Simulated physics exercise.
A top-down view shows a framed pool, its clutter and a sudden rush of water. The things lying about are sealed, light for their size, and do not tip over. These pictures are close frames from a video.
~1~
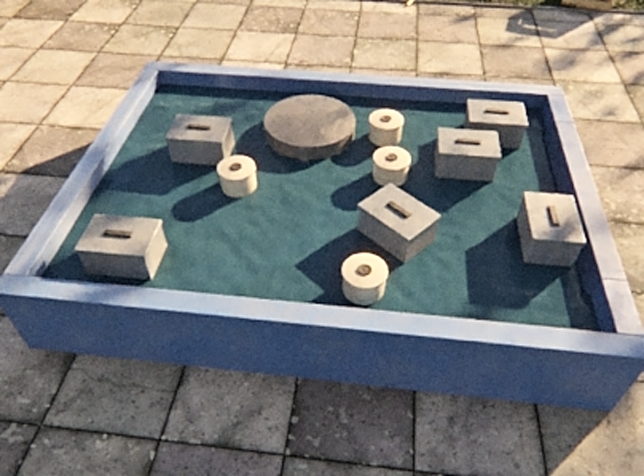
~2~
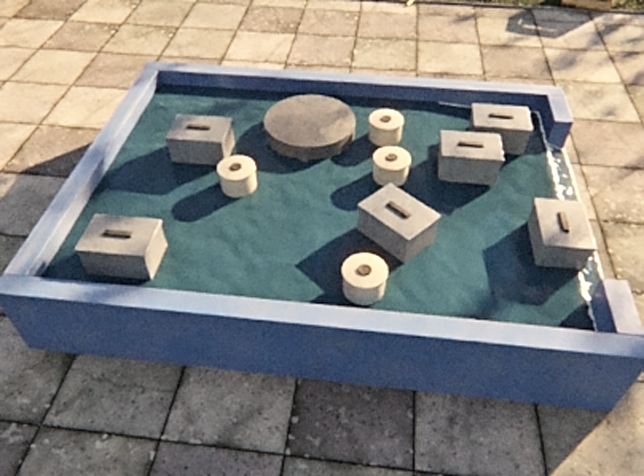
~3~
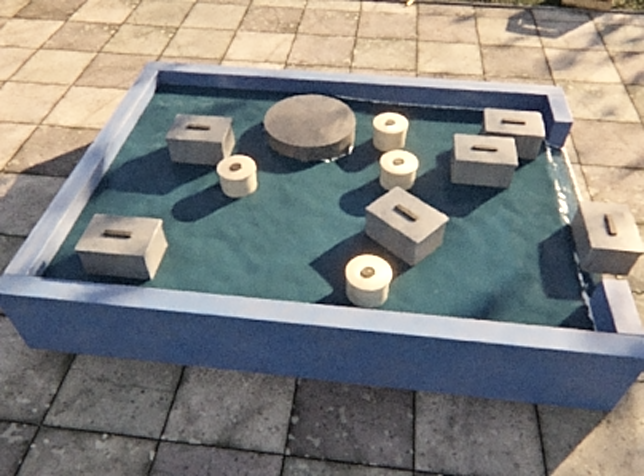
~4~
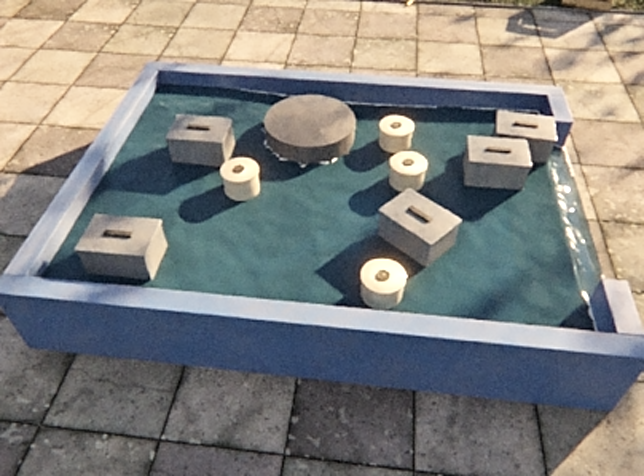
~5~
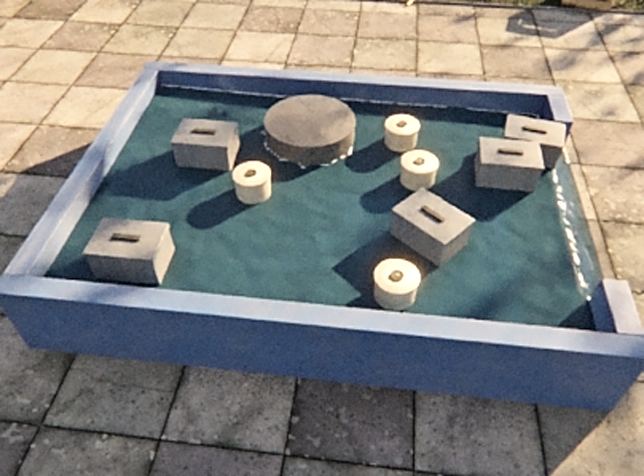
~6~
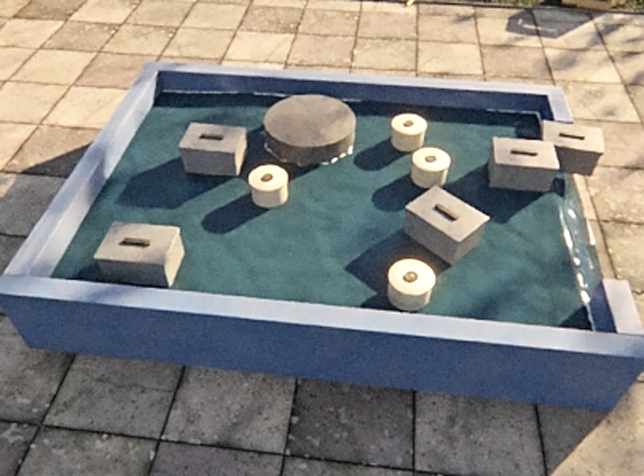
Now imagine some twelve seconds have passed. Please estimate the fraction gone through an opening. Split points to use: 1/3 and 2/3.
From 1/3 to 2/3.
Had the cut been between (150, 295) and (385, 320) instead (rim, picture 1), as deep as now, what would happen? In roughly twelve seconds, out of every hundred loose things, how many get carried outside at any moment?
About 20 %.
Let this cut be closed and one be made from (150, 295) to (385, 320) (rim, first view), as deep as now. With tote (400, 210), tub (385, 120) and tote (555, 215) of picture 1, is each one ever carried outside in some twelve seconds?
Answer, item by item: Lost, not lost, not lost.
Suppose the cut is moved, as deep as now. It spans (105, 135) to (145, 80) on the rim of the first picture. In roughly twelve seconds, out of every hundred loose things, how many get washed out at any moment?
My guess is close to 10 percent.
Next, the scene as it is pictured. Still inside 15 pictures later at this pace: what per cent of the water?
About 70 percent.
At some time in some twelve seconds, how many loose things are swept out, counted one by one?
My tally gives 4.
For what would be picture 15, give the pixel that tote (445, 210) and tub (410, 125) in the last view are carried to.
They should end up near (525, 215) and (434, 134) respectively.
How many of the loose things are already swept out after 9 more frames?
The total is 3.
A moment on, 3 of 10 are out; 7 afloat.
Next, 3 of 10 are out; 7 afloat.
Later, 4 of 10 are out; 6 afloat.
In the end, 4 of 10 are out; 6 afloat.
